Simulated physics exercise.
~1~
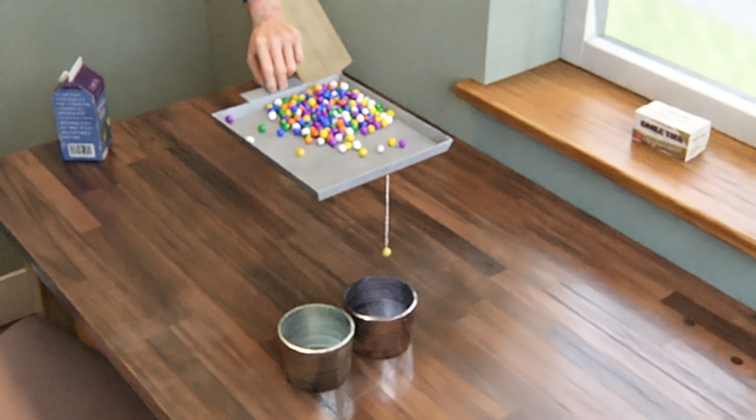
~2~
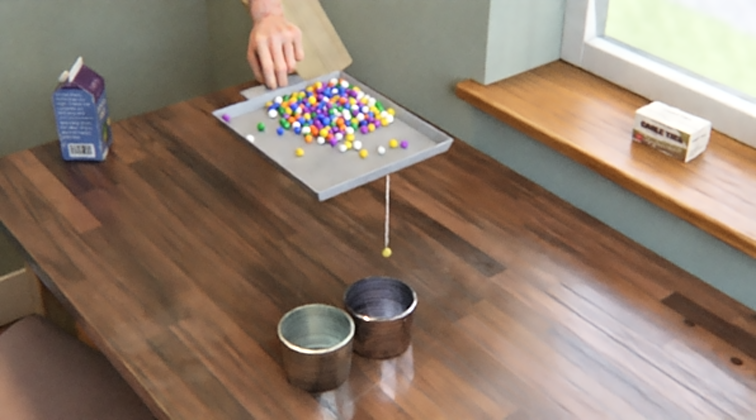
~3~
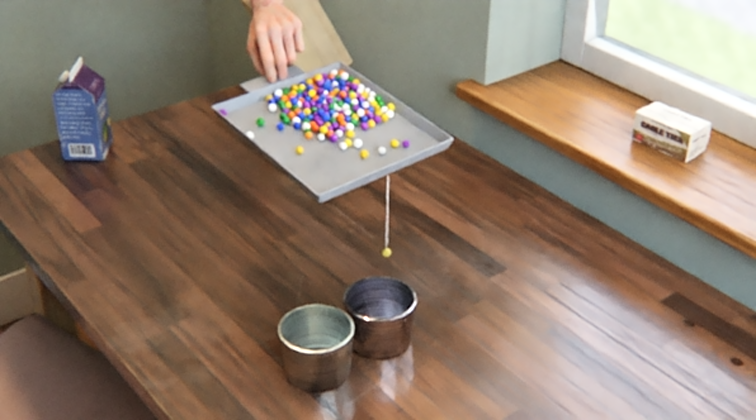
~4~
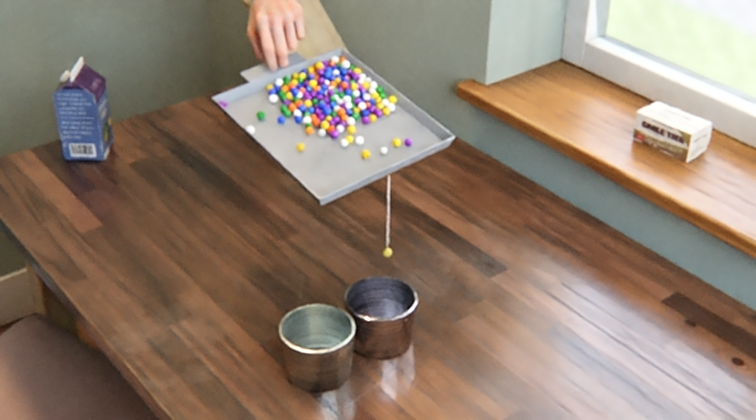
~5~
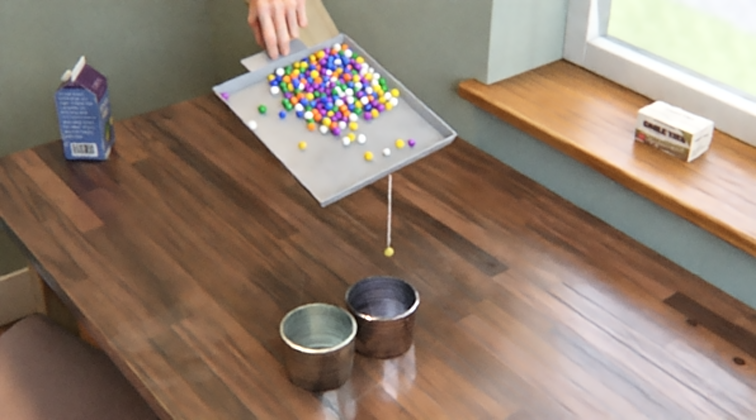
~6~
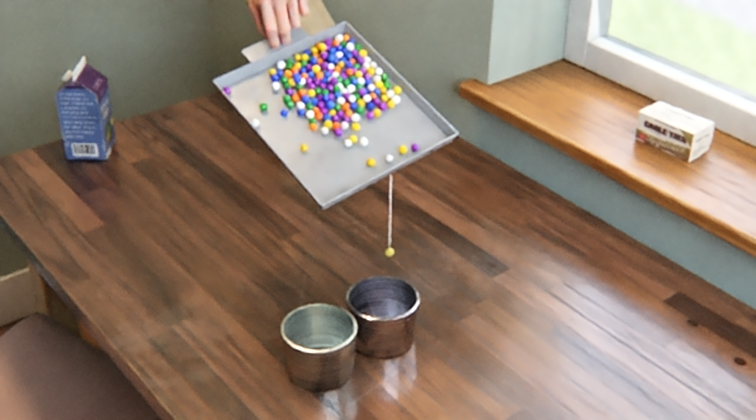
A grey tray heaped with small multicoloured beads slowly tilts as a hand at its far edge raises that side, the pouring edge dips slightly at its left corner, and the pile shifts a little. Below, a yellow bead hangs almost still on a pale thread above two dark metallic cups on a brown wooden table. Seen from above at an angle, a blue-and-purple carton stands left and a small box sits on the wooden windowsill at right.
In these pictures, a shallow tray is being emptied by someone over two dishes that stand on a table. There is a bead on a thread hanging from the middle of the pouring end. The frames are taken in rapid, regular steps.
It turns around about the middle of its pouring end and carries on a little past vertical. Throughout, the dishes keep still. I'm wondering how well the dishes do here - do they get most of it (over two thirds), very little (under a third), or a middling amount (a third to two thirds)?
They get a middling amount, a third to two thirds.
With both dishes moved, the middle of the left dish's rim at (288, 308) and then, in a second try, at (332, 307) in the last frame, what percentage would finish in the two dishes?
First position: Some 40 %; second position: Some 70 %.
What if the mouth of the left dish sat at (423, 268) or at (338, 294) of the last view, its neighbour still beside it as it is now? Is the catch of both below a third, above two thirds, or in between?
Taking the tries in order: Under a third and one to two thirds.
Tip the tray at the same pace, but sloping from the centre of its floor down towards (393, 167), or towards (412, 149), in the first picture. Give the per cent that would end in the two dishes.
About 10 %, then 0 %.
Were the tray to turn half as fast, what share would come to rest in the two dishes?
I'd put it near 50 per cent.
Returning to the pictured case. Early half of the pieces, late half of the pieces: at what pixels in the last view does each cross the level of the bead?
I'd place the first part at (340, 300) and the rest at (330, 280).
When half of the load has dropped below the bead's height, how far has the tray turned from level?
70° or so.
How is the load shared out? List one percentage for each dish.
In per cent, left near 30 and right near 20.
Shortly afterwards, tray tipped steeply; near a third on the tray; near a quarter in the left dish; a little in the right dish; a little outside both; near a quarter in the air.
Next, tray tipped past a quarter turn; only a few on the tray; near a third in the left dish; near a quarter in the right dish; near half outside both; a little in the air.
Some moments later, tray tipped past a quarter turn; near a third in the left dish; near a quarter in the right dish; near half outside both.
In the end, tray tipped past a quarter turn; near a third in the left dish; near a quarter in the right dish; near half outside both.
